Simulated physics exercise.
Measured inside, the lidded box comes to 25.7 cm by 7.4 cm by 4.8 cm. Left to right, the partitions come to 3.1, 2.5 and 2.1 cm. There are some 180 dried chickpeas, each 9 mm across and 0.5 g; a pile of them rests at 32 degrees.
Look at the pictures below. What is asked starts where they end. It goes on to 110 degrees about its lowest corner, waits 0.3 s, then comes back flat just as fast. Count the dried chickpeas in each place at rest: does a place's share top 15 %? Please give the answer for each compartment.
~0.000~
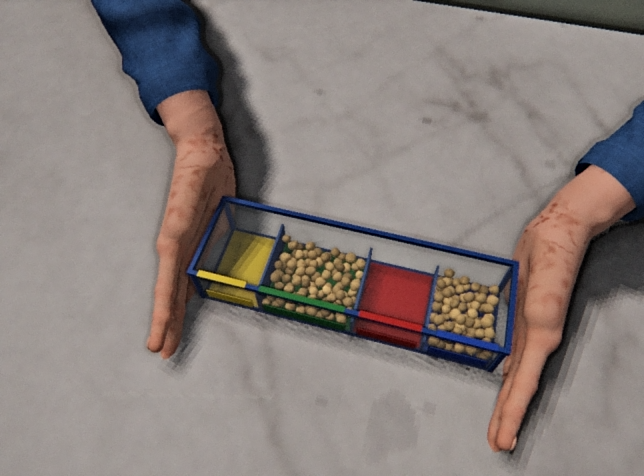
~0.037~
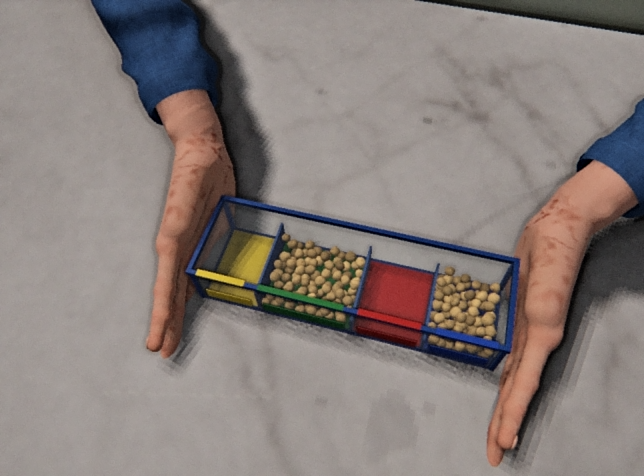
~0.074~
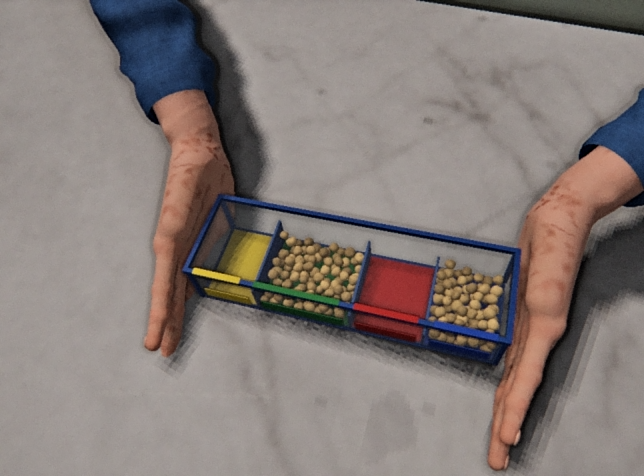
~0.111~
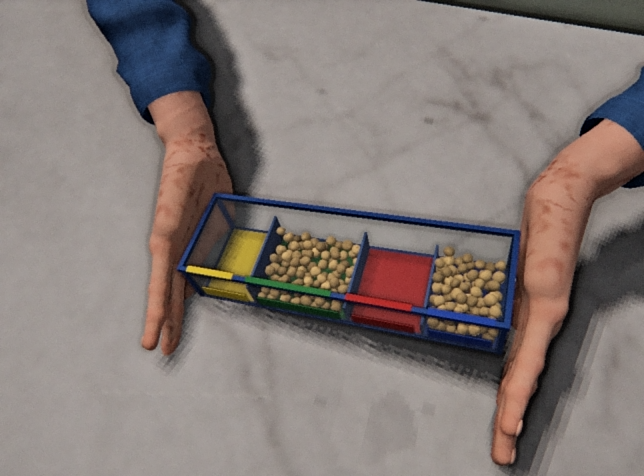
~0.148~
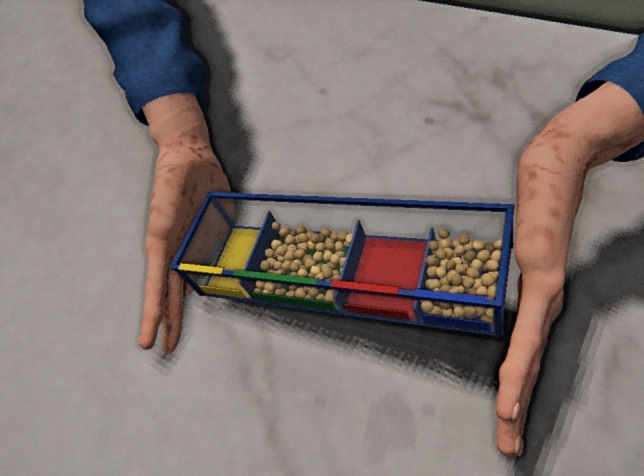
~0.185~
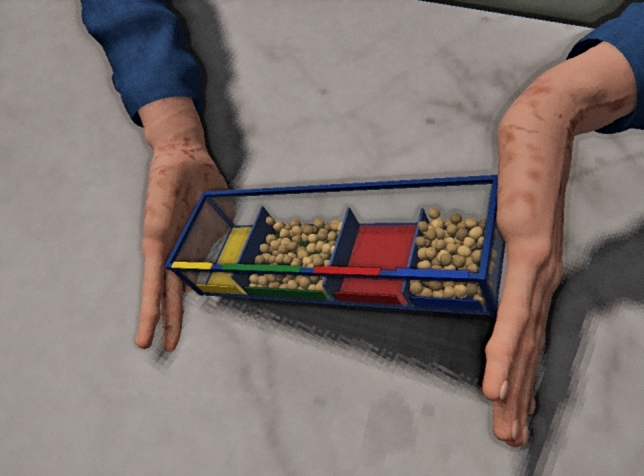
Red compartment: Does not, blue compartment: Does not, green compartment: Tops it, yellow compartment: Tops it.
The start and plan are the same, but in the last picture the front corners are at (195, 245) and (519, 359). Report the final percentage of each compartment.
In the end red holds 5 %, blue holds 90 %, green holds 10 % and yellow holds 0 %.
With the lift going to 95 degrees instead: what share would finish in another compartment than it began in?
Roughly 70 percent would.
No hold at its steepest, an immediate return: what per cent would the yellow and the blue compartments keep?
Result - yellow: 20 %, blue: 0 %.
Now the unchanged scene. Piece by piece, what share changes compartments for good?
Near 70 per cent, all told.
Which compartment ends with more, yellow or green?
Fuller: Green.
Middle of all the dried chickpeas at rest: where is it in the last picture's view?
In the last view, approximately (287, 272).
After 0.86 s, tilt 110 degrees; red 5 %, green 75 %, yellow 20 %.
After 1.31 s, tilt 61 degrees; green 75 %, yellow 25 %.
Then, at 1.84 s, tilt 0 degrees; green 70 %, yellow 30 %.
By 2.1 s all is still; red 0 %, blue 0 %, green 70 %, yellow 30 %.
